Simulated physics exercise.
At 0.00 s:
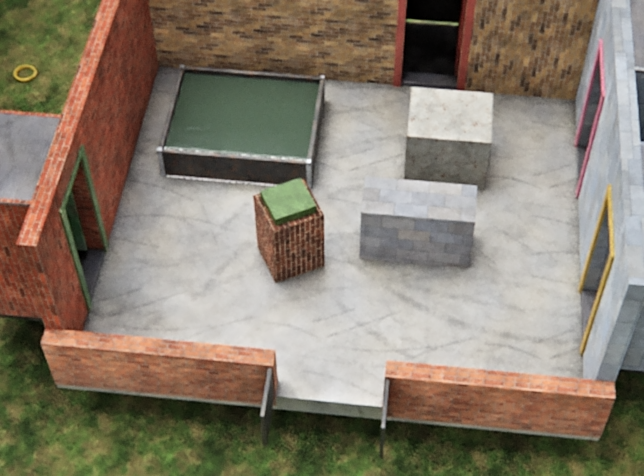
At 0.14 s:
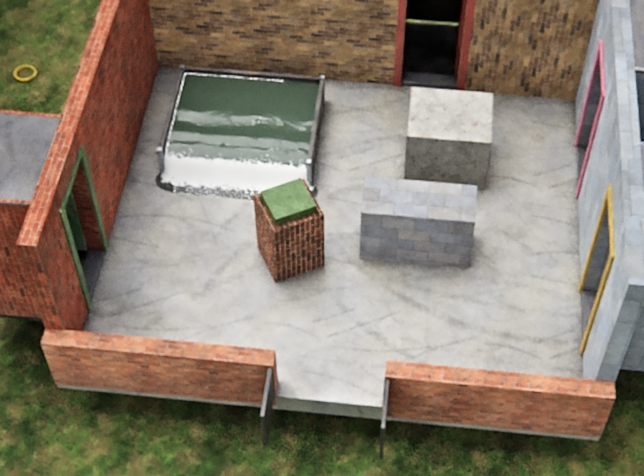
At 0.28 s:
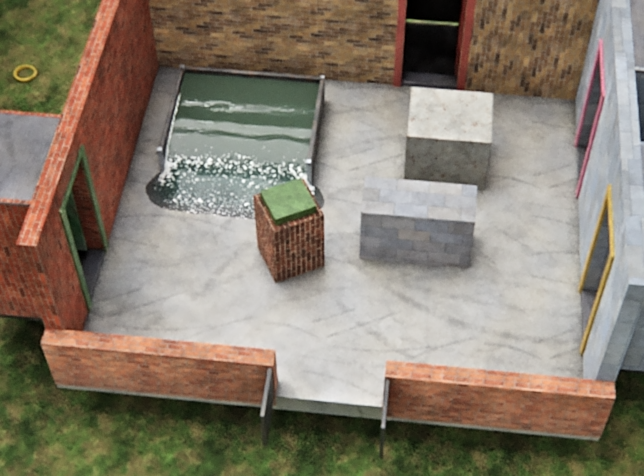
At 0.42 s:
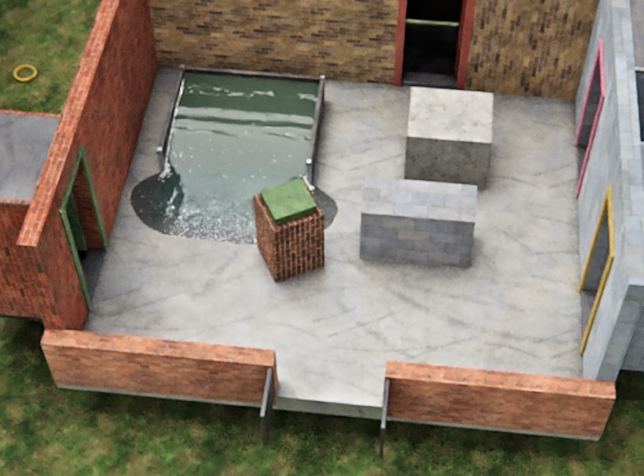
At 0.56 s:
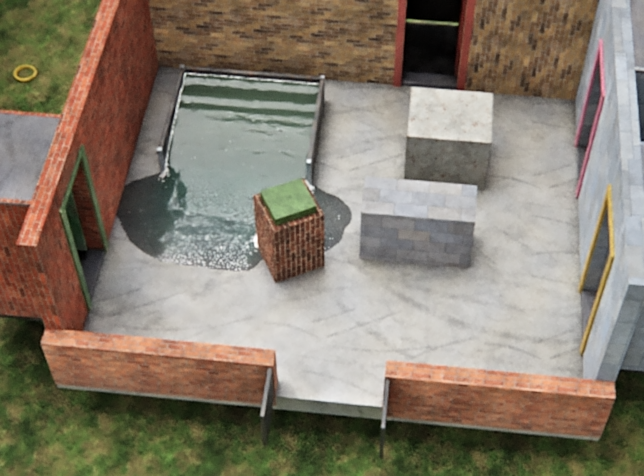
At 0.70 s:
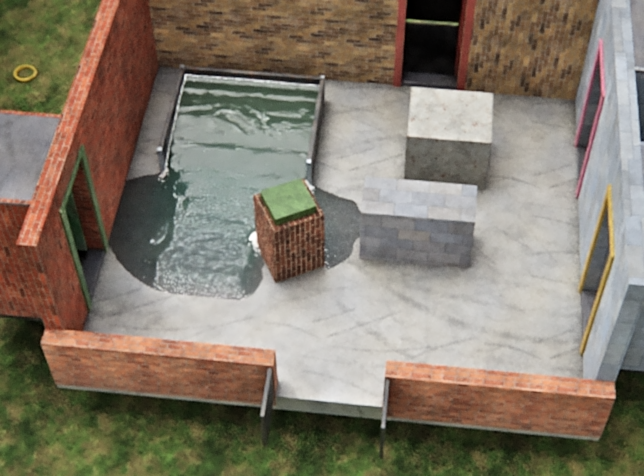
In a brick-walled yard, water bursts from an open tank's near side and spreads across the pale floor around a brick pillar.
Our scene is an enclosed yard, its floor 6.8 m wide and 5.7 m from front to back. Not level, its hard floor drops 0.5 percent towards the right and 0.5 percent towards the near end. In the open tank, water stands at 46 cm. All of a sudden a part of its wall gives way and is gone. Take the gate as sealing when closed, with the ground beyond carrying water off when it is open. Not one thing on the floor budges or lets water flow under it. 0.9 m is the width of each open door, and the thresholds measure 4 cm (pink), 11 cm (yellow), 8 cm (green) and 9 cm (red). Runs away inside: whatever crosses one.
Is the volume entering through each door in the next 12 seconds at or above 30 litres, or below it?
My prediction: Pink door: Lags behind the figure; yellow door: Lags behind the figure; green door: Outstrips the figure; red door: Lags behind the figure.
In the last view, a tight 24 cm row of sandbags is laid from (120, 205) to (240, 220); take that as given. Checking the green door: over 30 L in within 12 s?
Next, green ends up on the low side.
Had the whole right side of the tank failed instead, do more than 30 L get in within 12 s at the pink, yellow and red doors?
Then: Pink beyond it, yellow short of it, red beyond it.
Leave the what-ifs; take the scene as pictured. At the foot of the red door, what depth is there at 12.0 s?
I'd put it at around 3.5 cm deep.
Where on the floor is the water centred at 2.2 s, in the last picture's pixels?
The water's centre is around (223, 232).
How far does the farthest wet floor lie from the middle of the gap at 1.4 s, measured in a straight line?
About 3.6 m.
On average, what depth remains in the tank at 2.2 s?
14 cm.
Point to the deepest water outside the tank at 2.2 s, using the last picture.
It's at about (75, 360) in the last picture.
After 1.4 s water covers 30 % of the floor and is deepest (32 cm) near (273, 238); pink door not reached, yellow door not reached, green door 8 cm at the sill, 0 L in, red door not reached.
After 2.2 s water covers 40 % of the floor and is deepest (41 cm) near (75, 360); pink door not reached, yellow door not reached, green door 10 cm at the sill, 0 L in, red door not reached.
After 3.5 s water covers 50 % of the floor and is deepest (21 cm) near (94, 294); pink door not reached, yellow door not reached, green door 19 cm at the sill, 31 L in, red door not reached.
After 7.0 s water covers 75 % of the floor and is deepest (15 cm) near (578, 410); pink door 2 cm at the sill, 0 L in, yellow door 13 cm at the sill, 0 L in, green door 6 cm at the sill, 76 L in, red door 1 cm at the sill, 0 L in.
After 12.0 s water covers 95 % of the floor and is deepest (8 cm) near (561, 160); pink door 7 cm at the sill, 1 L in, yellow door 6 cm at the sill, 3 L in, green door 3 cm at the sill, 77 L in, red door 3 cm at the sill, 0 L in.
